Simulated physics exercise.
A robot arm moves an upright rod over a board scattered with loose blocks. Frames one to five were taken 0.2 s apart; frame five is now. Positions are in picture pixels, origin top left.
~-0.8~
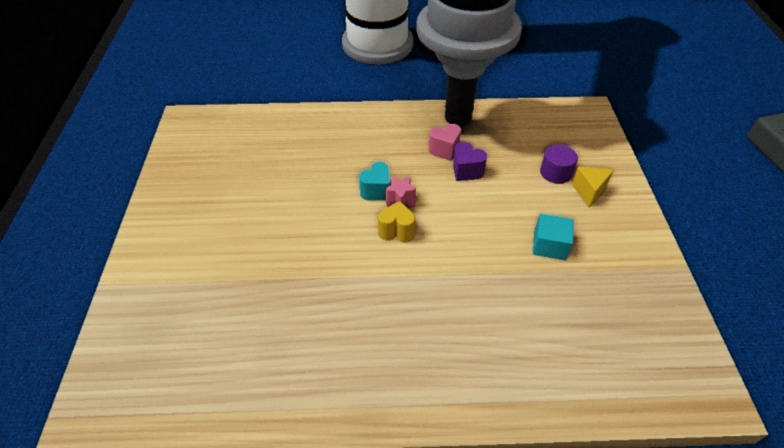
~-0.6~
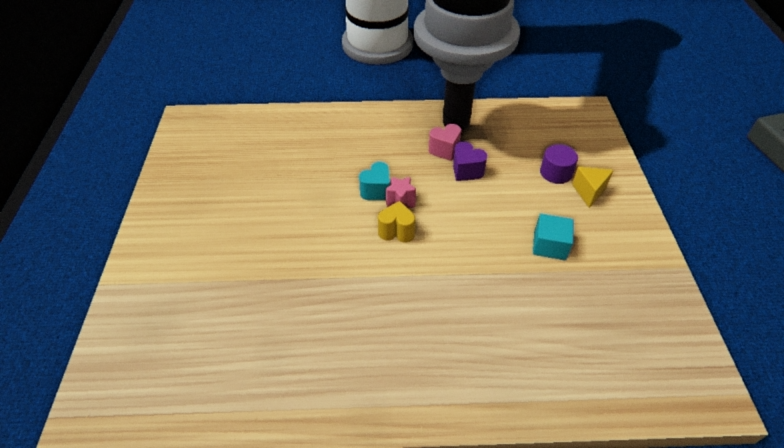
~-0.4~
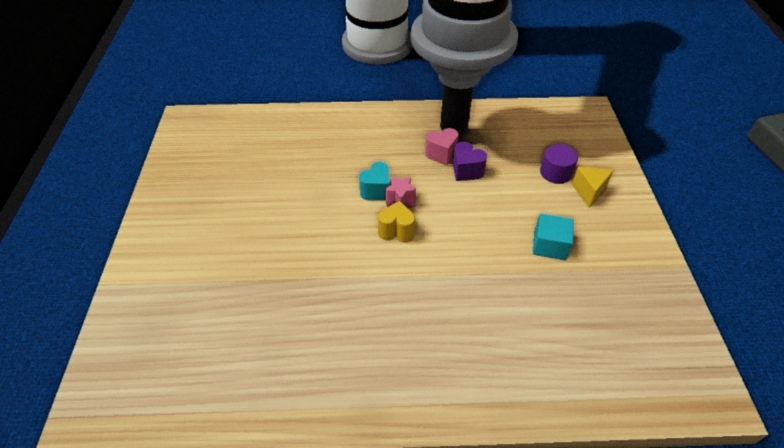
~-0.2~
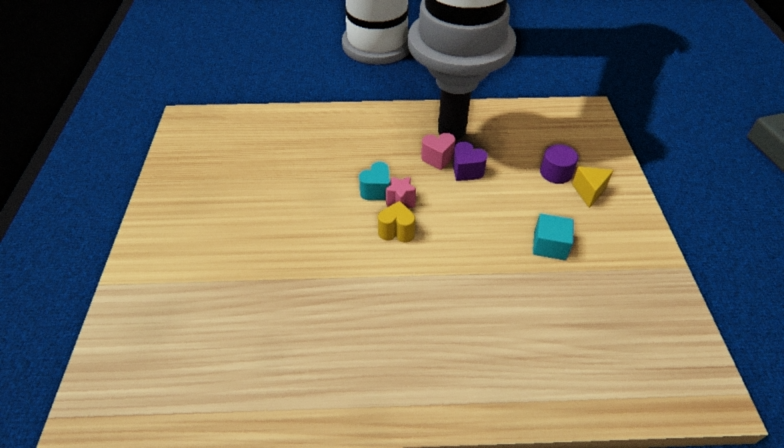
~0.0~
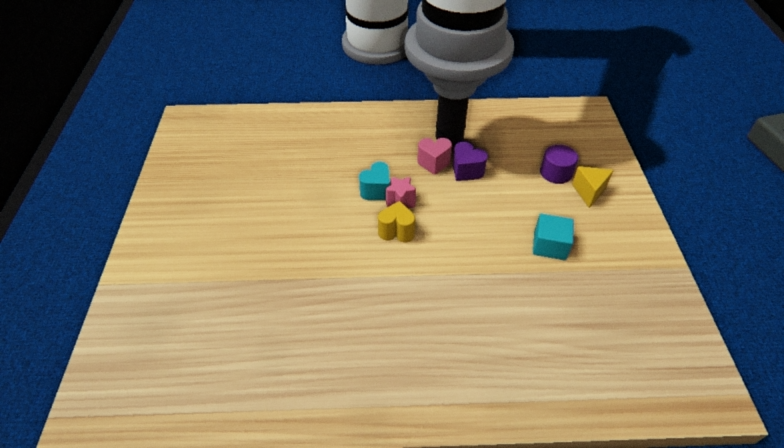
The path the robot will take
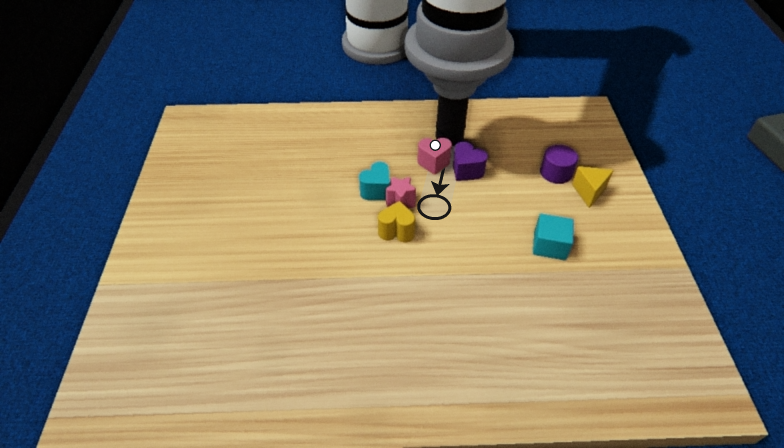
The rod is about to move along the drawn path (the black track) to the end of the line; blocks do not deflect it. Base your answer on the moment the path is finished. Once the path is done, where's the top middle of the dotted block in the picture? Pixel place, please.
I expect it at (414, 166).
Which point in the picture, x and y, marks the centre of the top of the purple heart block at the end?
If I read the scene right, the answer is (476, 166).
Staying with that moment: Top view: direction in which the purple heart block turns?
It turns round anticlockwise.
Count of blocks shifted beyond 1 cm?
By the end, two blocks will have moved.
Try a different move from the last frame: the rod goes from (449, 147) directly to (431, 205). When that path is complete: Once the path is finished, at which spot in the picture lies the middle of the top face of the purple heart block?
Pixel (475, 164).
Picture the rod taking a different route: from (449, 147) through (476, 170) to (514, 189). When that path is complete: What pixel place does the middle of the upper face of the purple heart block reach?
The middle of its upper face should be somewhere near (495, 187).
Path on the board, in a line from (449, 147) to (434, 207); the dot is on the pink heart block.
What follows on the original path. One third of the way, rod at (445, 156); pink heart block at (423, 157), turned 55° clockwise; purple heart block at (474, 161), turned 35° anticlockwise.
Two thirds of the way, rod at (440, 177); pink heart block at (415, 165), turned 100° clockwise; purple heart block at (476, 166), turned 65° anticlockwise.
At the end, rod at (435, 198); pink star in place; pink heart block at (414, 166), turned 110° clockwise; purple heart block at (476, 166), turned 65° anticlockwise.
